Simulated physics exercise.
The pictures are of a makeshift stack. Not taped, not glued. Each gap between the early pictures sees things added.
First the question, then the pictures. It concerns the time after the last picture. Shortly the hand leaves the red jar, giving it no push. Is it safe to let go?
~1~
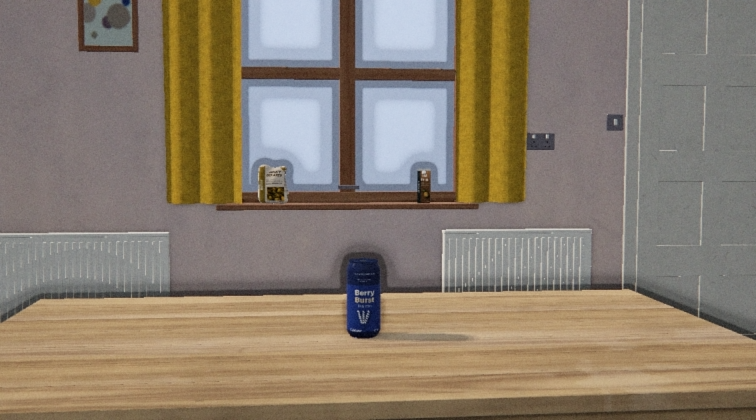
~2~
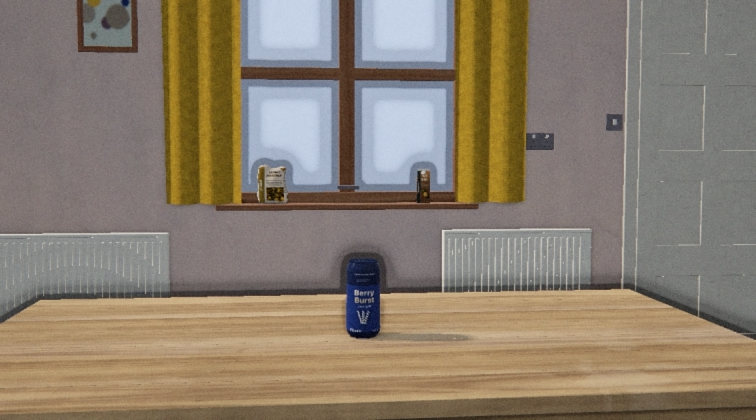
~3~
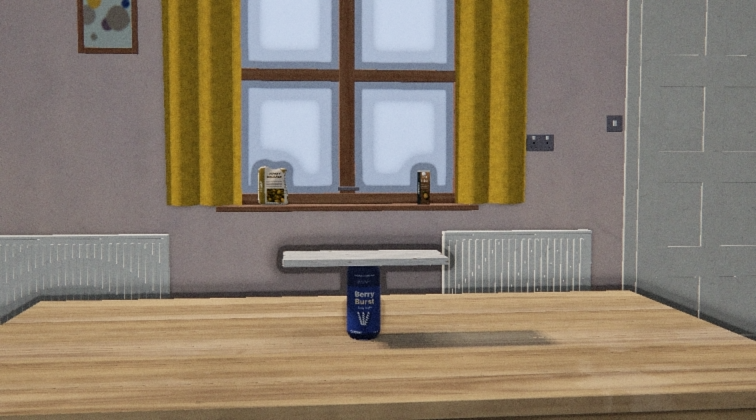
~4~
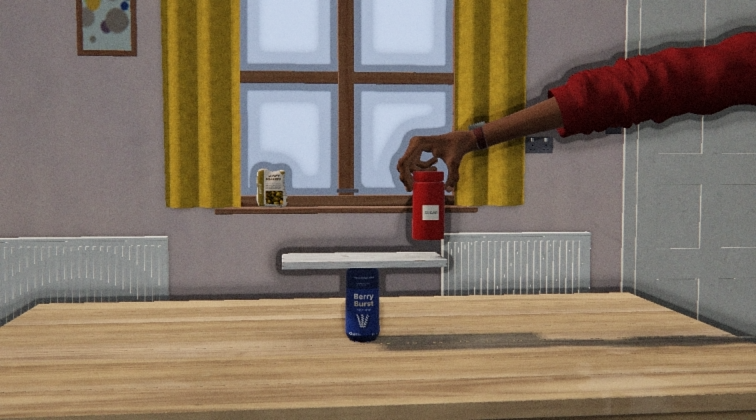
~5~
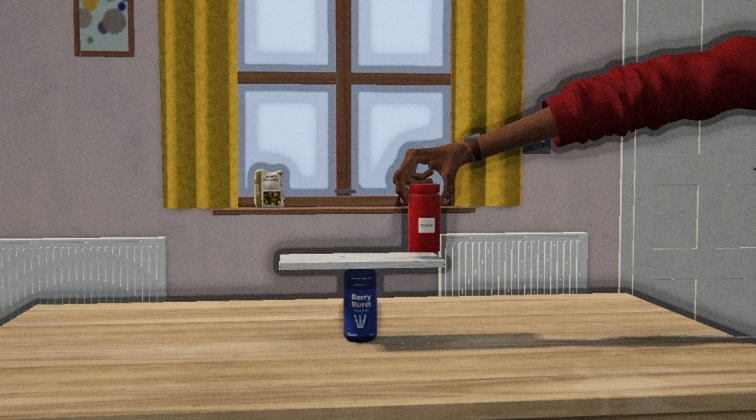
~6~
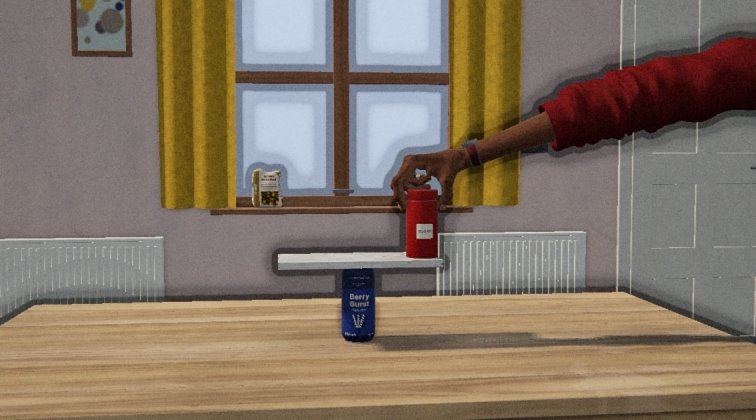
The stack does not stand firm.
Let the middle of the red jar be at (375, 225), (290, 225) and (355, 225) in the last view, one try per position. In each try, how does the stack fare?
Outcomes in order: Stands, then falls, then stands.
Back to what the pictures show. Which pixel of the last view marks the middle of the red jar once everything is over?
Roughly pixel (477, 326) in the last picture.
Then, 0.40 s later than the last frame, red jar now fallen; white board tilted by 43°.
Then, 0.60 s later than the last frame, white board tilted by 74°.
Then, 1.00 s later than the last frame, white board now fallen; blue can tilted by 57°.
Then, 1.20 s later than the last frame, blue can now fallen.
When it is over, fallen, red jar, white board and blue can. End places, in pixels of the last picture, red jar near (478, 327). The stack gives way.
